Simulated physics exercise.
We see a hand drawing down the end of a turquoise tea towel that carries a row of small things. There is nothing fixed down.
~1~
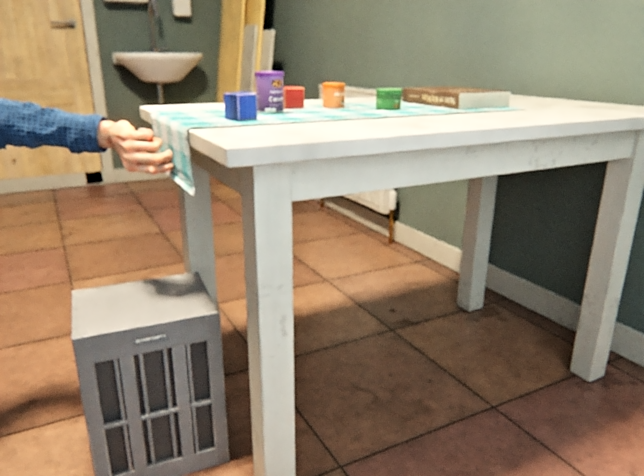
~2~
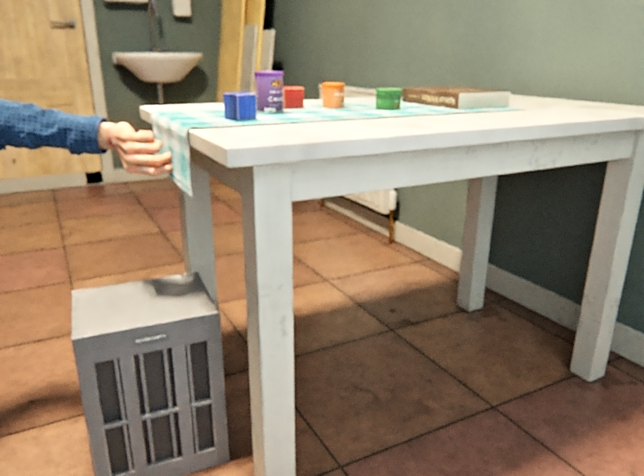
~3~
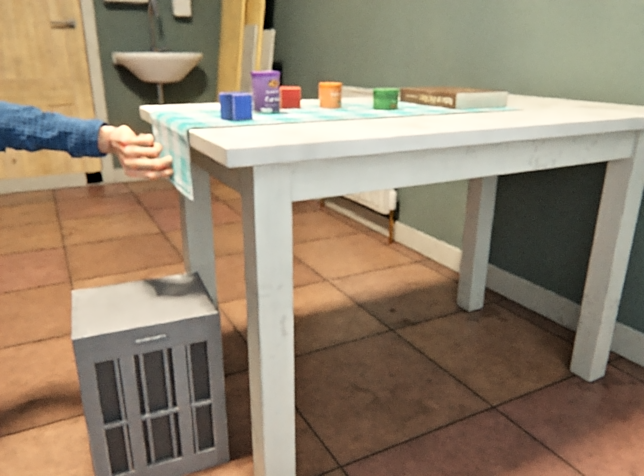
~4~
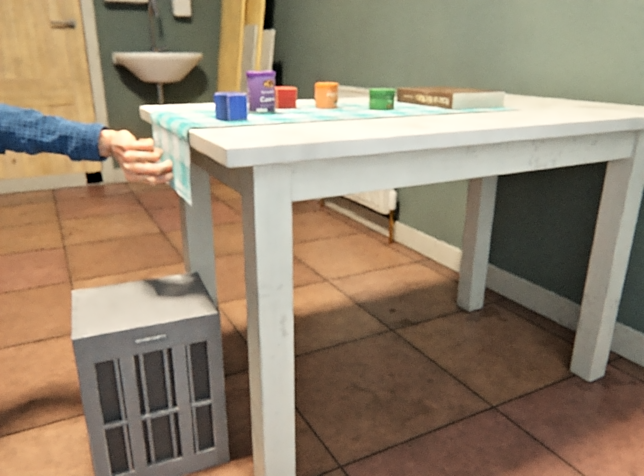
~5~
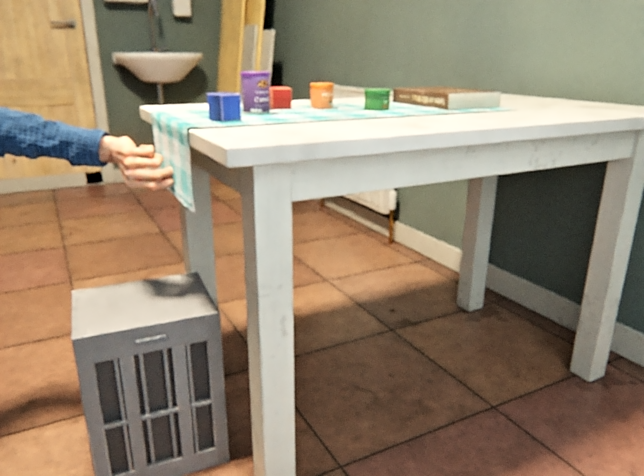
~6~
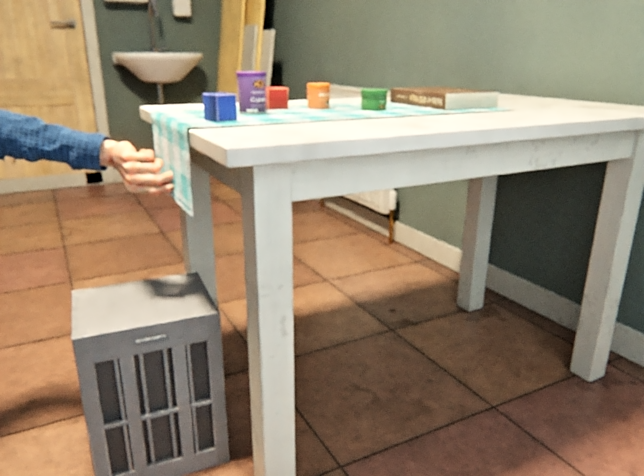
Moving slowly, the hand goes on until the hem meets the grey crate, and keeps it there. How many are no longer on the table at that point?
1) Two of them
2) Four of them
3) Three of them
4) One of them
Option 1: Two of them.
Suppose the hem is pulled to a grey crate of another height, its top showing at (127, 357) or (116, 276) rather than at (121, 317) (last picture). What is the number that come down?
First height: 3; second height: 1.
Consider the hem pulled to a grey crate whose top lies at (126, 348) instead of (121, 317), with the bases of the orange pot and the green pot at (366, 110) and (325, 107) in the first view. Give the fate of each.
So the orange pot stays there, and the green pot stays there.
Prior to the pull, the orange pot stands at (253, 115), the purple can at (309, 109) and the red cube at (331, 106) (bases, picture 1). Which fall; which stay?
In the end the orange pot is no longer on top, the purple can is still on top, and the red cube is still on top.
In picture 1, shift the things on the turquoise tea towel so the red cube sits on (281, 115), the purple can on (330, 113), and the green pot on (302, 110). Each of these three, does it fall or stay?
Of the three, the red cube ends off the top, the purple can stays aloft and the green pot stays aloft.
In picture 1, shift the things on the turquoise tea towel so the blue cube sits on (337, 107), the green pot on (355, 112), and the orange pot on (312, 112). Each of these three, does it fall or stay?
The blue cube ends up on top still, the green pot ends up on top still, the orange pot ends up on top still.
Soon after, hem near (175, 237); blue cube gone.
Then, hem on the crate; blue cube and purple can gone.
At rest, hem on the crate; blue cube and purple can gone. Over the edge go two.
